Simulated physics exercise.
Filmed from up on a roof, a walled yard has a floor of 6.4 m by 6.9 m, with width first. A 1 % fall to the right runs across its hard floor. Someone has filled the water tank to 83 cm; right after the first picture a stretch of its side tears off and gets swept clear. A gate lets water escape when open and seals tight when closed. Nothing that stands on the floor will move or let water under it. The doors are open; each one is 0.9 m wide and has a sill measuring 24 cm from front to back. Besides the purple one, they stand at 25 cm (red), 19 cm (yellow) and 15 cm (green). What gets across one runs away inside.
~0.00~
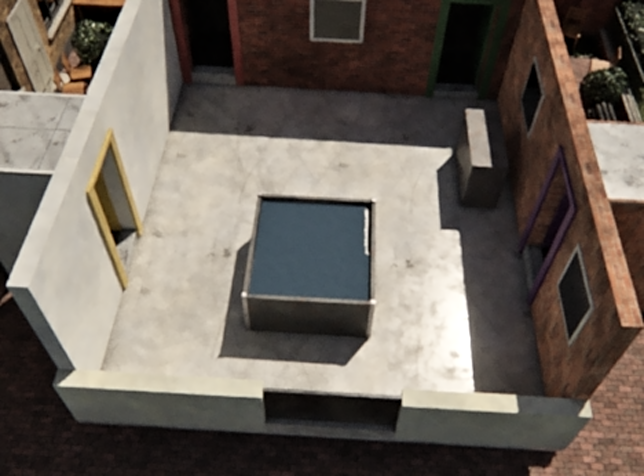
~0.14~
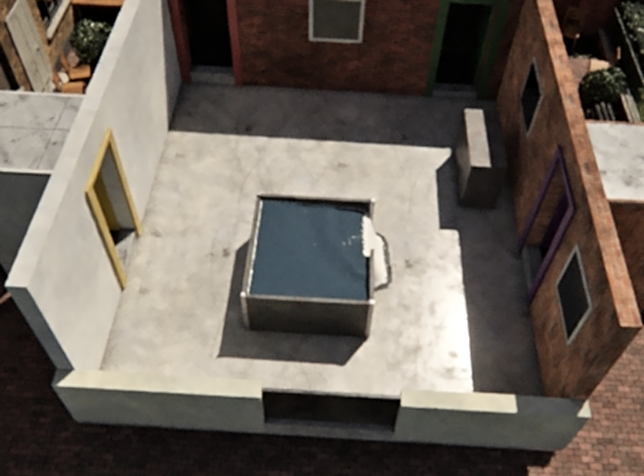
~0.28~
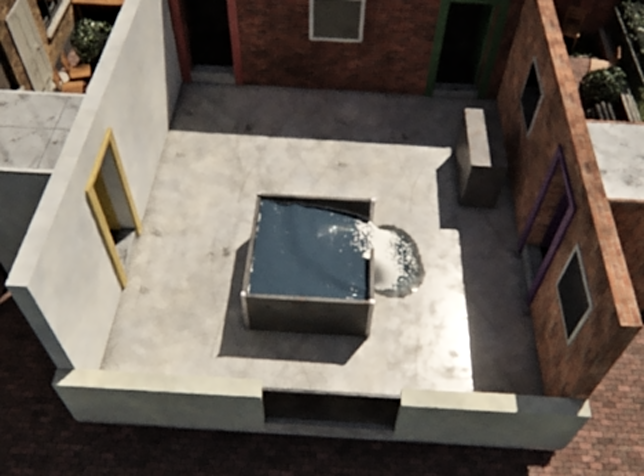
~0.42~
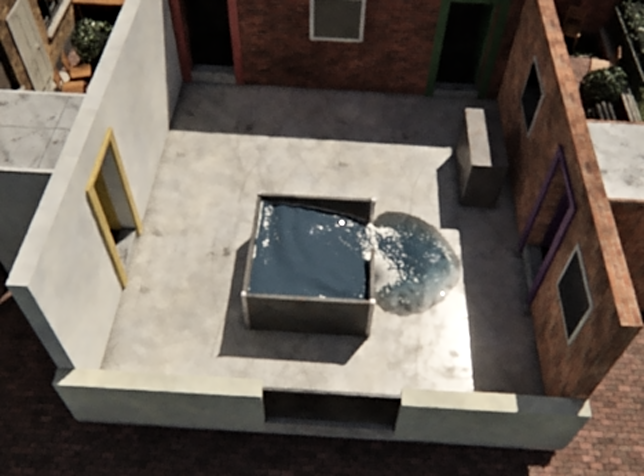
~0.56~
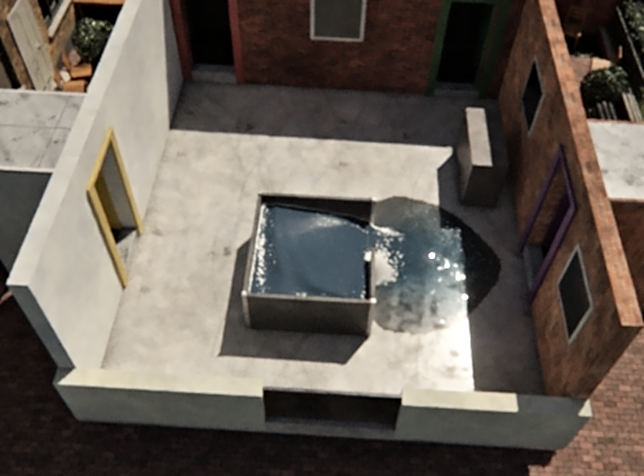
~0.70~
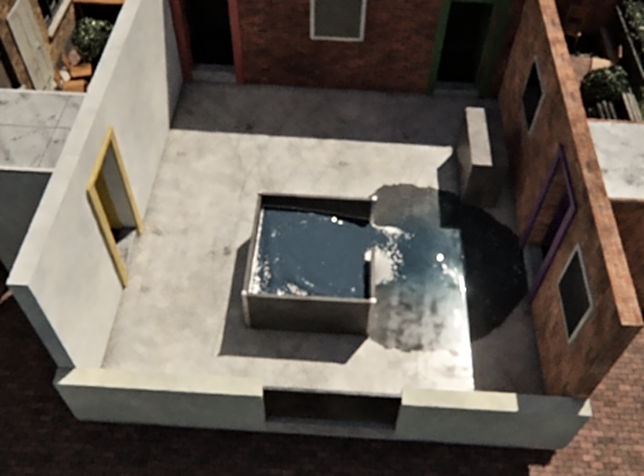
In the video, still water fills a tank in a walled yard until part of its right side opens, and water pours out, spreading rightward across the floor in a widening dark pool that reaches the purple door.
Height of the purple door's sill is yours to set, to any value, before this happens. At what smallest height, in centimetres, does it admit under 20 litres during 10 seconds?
At about 32 centimetres.
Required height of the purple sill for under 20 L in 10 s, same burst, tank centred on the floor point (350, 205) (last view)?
Some 14.5 cm.
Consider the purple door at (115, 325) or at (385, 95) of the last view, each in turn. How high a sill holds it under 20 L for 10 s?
In turn: Roughly 8.0 cm, roughly 7.5 cm.
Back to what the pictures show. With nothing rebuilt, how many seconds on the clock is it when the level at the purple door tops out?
The level tops out near 1.4 seconds.
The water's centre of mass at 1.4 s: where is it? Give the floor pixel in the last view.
Roughly (364, 270).
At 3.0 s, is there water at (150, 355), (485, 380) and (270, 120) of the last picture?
One by one: Clear, drenched, clear.
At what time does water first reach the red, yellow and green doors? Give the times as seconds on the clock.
Arrival: Red 5.0 s, yellow 6.0 s, green 2.0 s.
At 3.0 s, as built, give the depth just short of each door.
Lab note, depth in cm: Red 0; yellow 0; green 19; purple 26.
After 1.4 s water covers 20 % of the floor, deepest (44 cm) near (512, 215); 39 cm at the purple door, 26 litres in over its 24 cm sill.
After 3.0 s water covers 35 % of the floor, deepest (28 cm) near (544, 423); 26 cm at the purple door, 95 litres in over its 24 cm sill.
After 10.0 s water covers 100 % of the floor, deepest (12 cm) near (495, 105); 10 cm at the purple door, 99 litres in over its 24 cm sill.
At the purple door as built, the water arrived by 0.7 s and peaked near 39 cm at 1.4 s.
Run again over the same 10 s with other heights there, 66 litres in over 26.5 cm, 6 litres over 36 cm. The limit of 20 litres is kept from about 32 cm up.
